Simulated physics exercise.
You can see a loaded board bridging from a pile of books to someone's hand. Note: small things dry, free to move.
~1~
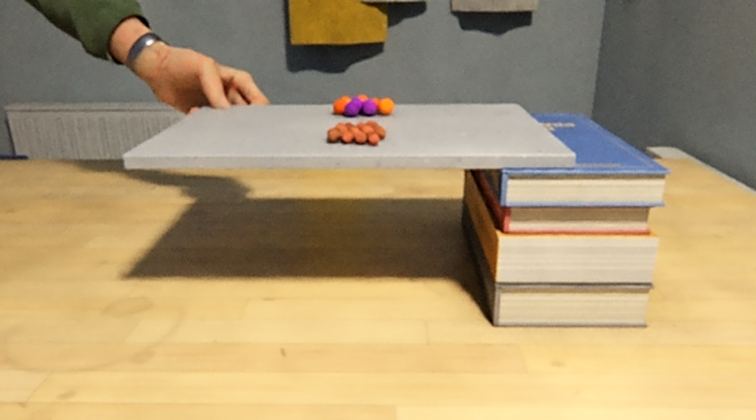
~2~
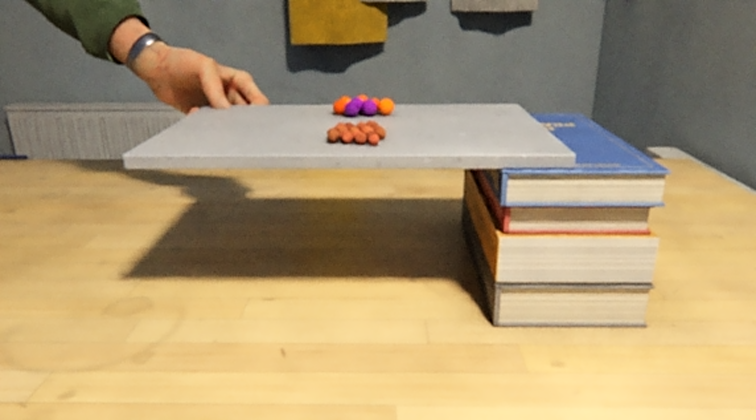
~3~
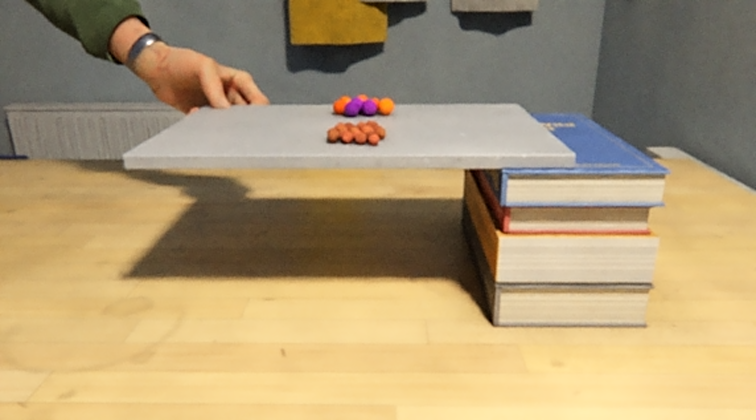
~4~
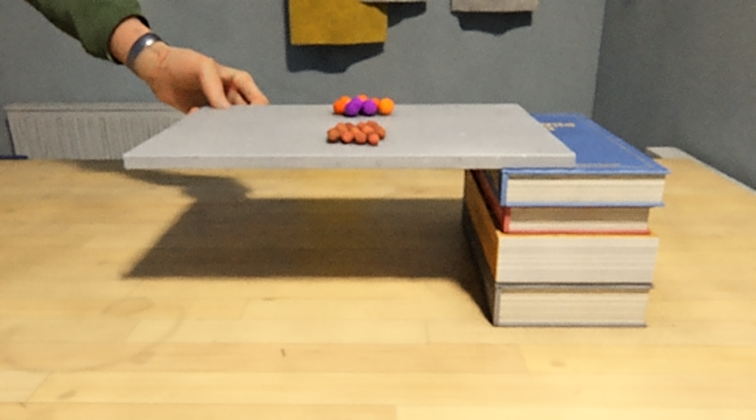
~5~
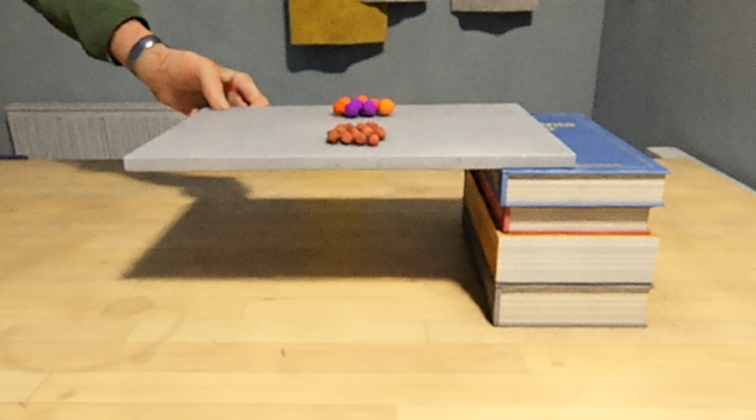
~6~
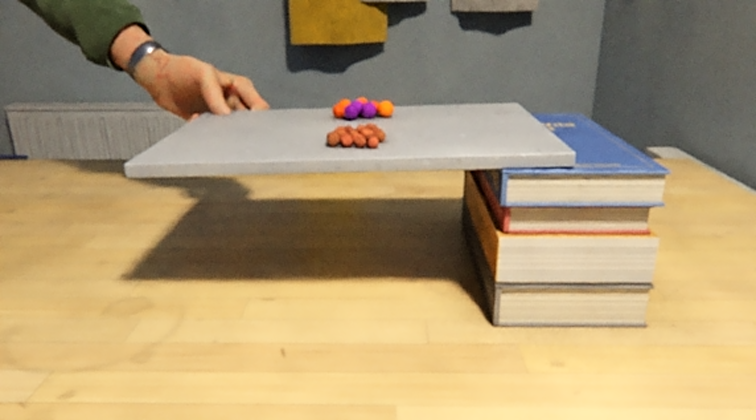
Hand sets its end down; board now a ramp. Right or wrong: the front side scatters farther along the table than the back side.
Wrong, the back side does.
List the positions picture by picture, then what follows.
The first frame shows held end of the board (141, 159), level; book pile (548, 152), nearly half as high as the board is long; near handful (355, 133), a few clay pellets; far handful (357, 106), a few glass marbles.
The second frame shows held end of the board (141, 159), level; far handful (357, 106).
The third frame shows held end of the board (141, 159), level; near handful (355, 133).
The fourth frame shows held end of the board (141, 159), level; far handful (357, 106).
The fifth frame shows held end of the board (141, 161), level; near handful (355, 134).
The sixth frame shows held end of the board (142, 168), down by 1°; book pile (548, 152); near handful (354, 136), not moving; far handful (357, 108), not moving.
Then, 0.49 s later than the last frame, board sloping at 12°; near handful every one still on the board; far handful every one still on the board.
Then, 1.02 s later than the last frame, board sloping at 24°; near handful every one still on the board; far handful mostly less than half a board's length out.
Then, 1.65 s later than the last frame, board resting at 27°; near handful mostly at the foot of the board; far handful mostly up to a board's length out.
When it is over, board resting at 27°; near handful mostly at the foot of the board; far handful mostly one to two board lengths out, roughly a third gone off the table; the far handful has gone farther.
